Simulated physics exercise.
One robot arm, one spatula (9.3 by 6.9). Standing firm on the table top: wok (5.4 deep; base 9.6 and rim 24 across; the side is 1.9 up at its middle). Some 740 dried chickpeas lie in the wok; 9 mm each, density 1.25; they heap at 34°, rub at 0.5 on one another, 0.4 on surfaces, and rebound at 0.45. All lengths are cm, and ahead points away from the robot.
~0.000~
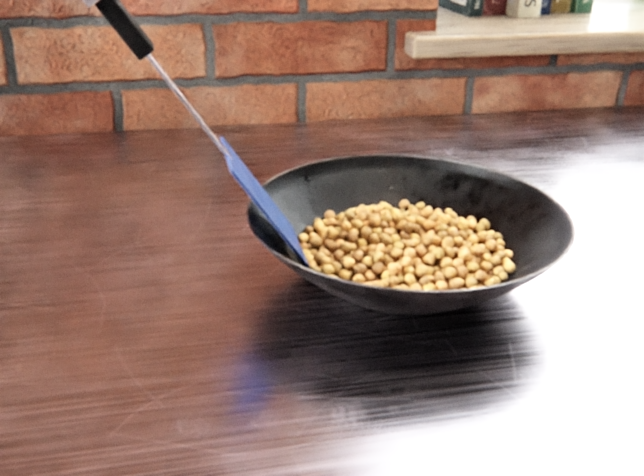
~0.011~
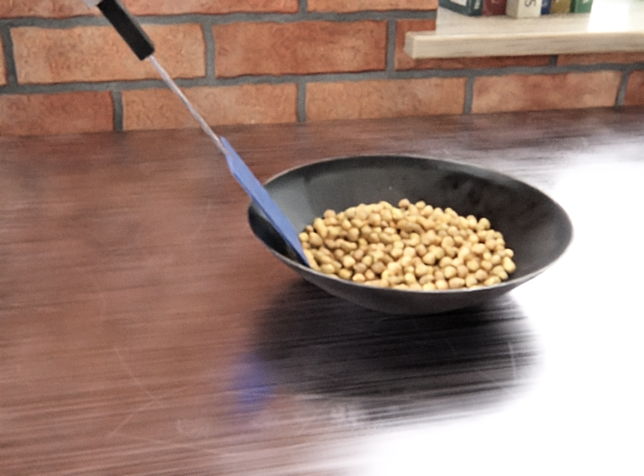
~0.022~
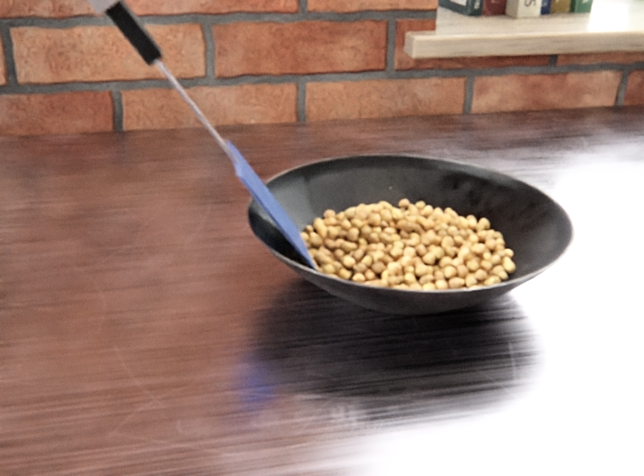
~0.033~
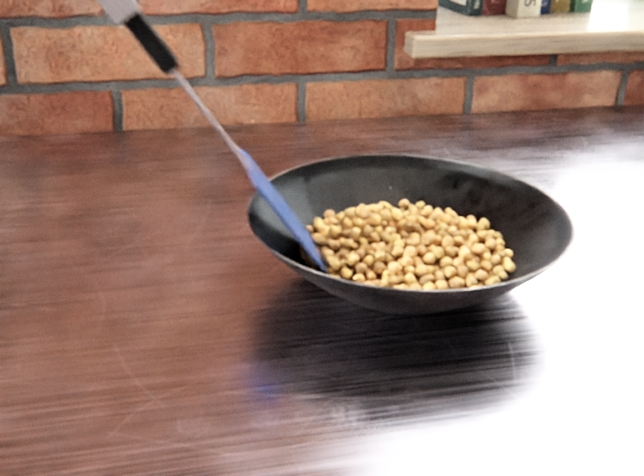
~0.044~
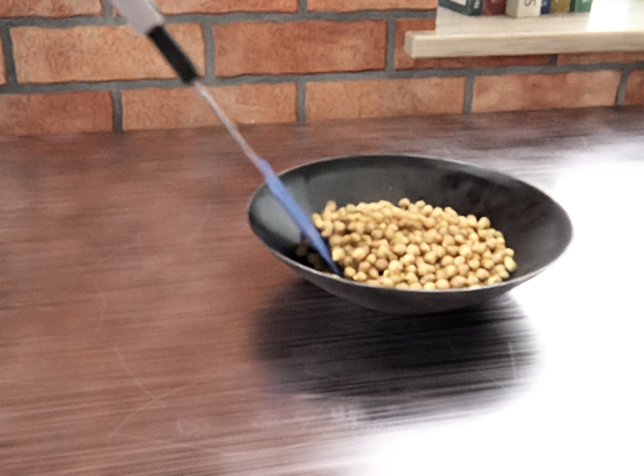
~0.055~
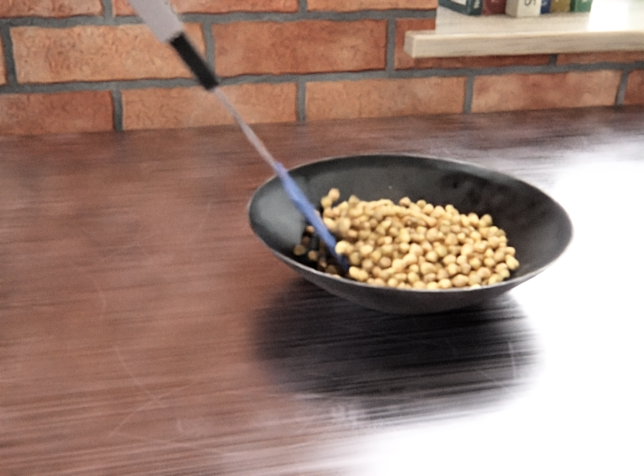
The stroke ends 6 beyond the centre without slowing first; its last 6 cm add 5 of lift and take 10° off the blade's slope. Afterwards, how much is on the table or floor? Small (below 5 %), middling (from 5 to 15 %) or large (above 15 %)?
A large share, above 15 %, ends on the table or floor.
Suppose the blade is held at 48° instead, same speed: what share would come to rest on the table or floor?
It would be near 20 per cent.
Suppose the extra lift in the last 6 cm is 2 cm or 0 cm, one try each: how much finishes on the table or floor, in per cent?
About 30 and 25 per cent.
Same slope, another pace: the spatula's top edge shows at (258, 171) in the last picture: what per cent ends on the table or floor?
Some 10 per cent.
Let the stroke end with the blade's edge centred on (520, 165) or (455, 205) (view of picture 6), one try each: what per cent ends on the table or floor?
Some 40 and 15 per cent.
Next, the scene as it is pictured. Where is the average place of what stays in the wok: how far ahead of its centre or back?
Roughly 3.0 cm ahead.
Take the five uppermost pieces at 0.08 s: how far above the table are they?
Some 6 cm.
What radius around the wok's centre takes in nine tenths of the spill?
Roughly 75 cm.
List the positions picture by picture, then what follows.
In the first frame, spatula top edge at (226, 153), sloping 56°; upper third of the load around (408, 244), from x 305 to 510, top at y 205; 736 in the wok.
In the second frame, spatula top edge at (227, 154), sloping 56°; upper third of the load around (407, 244), from x 305 to 510, top at y 205.
In the third frame, spatula top edge at (234, 158), sloping 56°; upper third of the load around (407, 244), from x 305 to 510, top at y 205.
In the fourth frame, spatula top edge at (249, 166), sloping 56°; upper third of the load around (408, 243), from x 305 to 510, top at y 205.
In the fifth frame, spatula top edge at (266, 174), sloping 56°; upper third of the load around (405, 241), from x 300 to 510, top at y 205.
In the sixth frame, spatula top edge at (285, 180), sloping 56°; upper third of the load around (404, 237), from x 300 to 510, top at y 195; 736 in the wok.
After 0.08 s, sloping 56°, highest piece 8 above the table; 736 in the wok.
After 0.11 s, sloping 53°, highest piece 9 above the table; 736 in the wok.
After 0.32 s, sloping 46°, highest piece 14 above the table; 564 in the wok, 79 on the table or floor, 93 on the blade or in flight.
After 1.37 s, sloping 46°, highest piece 6 above the table; 564 in the wok, 172 on the table or floor.
At rest, 564 in the wok, 172 on the table or floor. That is 23 % on the table or floor.
